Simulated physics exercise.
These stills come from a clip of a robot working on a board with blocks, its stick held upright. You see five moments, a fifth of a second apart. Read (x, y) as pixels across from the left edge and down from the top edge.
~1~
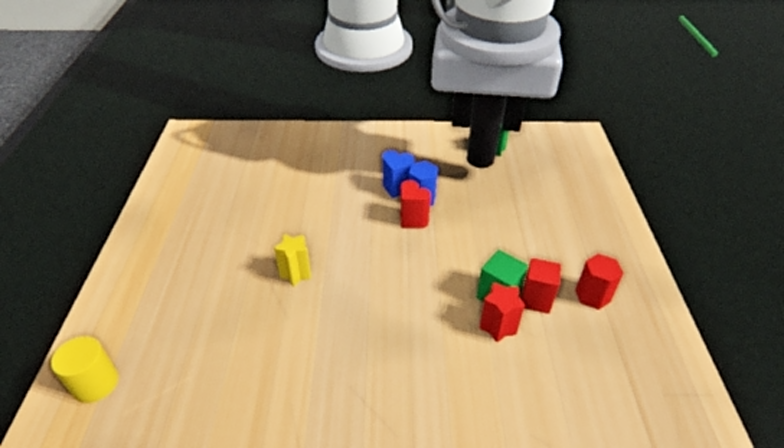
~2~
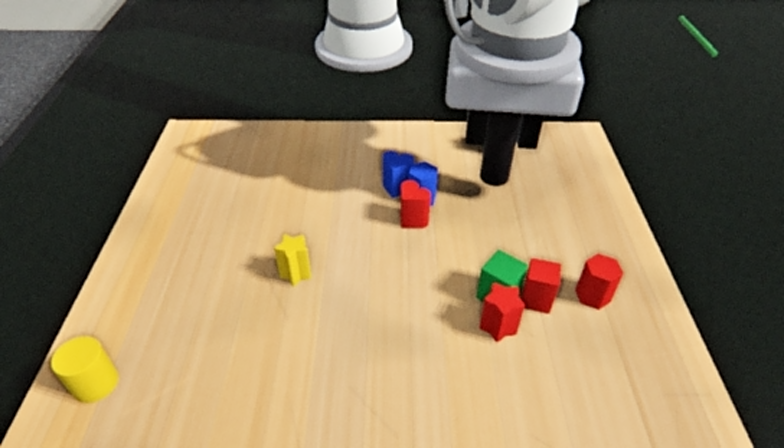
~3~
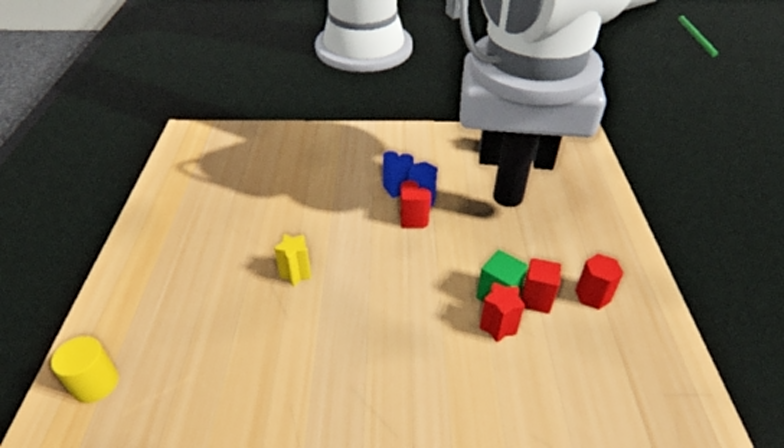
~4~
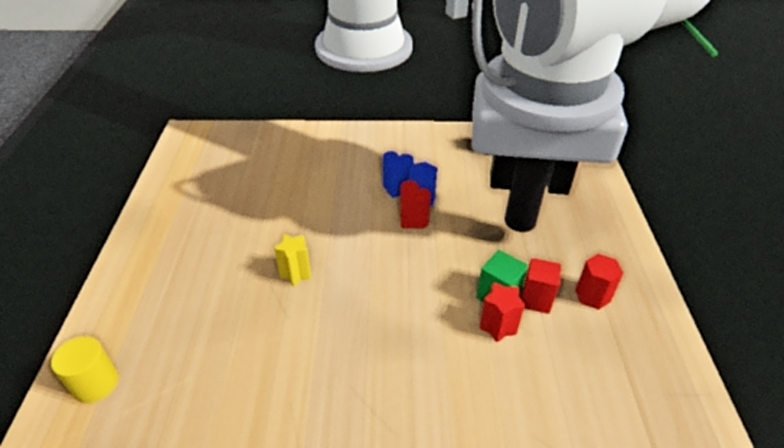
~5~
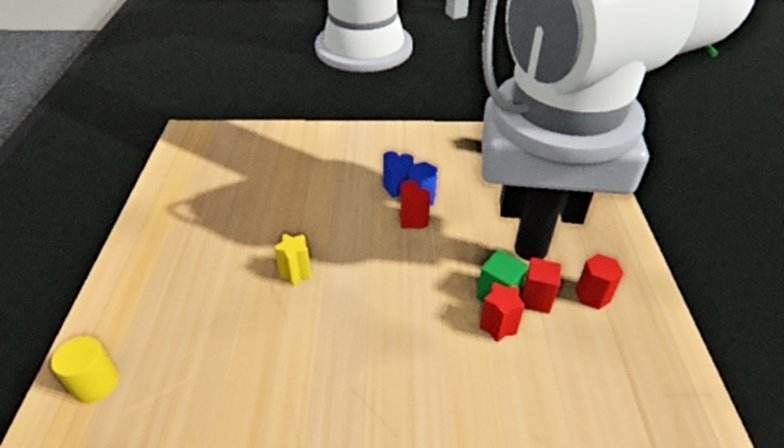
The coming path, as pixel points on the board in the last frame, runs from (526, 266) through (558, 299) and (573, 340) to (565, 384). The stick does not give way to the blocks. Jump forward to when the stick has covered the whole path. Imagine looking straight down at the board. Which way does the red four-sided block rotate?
It twists with the clock when seen from above.
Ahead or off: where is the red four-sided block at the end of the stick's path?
The stick moves past it.
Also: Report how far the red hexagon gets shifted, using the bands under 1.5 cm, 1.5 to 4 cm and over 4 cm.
Shift of under 1.5 cm.
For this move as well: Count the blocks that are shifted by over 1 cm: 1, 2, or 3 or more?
When the path ends, I think you'll find one block out of place by more than 1 cm.
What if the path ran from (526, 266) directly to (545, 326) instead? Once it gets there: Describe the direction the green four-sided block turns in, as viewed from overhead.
Spin direction: Clockwise.
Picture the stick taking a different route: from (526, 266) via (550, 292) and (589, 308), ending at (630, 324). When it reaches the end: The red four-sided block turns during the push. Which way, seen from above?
Twists clockwise.
On the path given first. One third of the way, stick at (564, 283); red four-sided block at (549, 288), turned 35° clockwise.
Two thirds of the way, stick at (580, 324); red four-sided block at (545, 296), turned 75° clockwise.
At the end, stick at (572, 369); red four-sided block at (545, 296), turned 75° clockwise; red hexagon still.
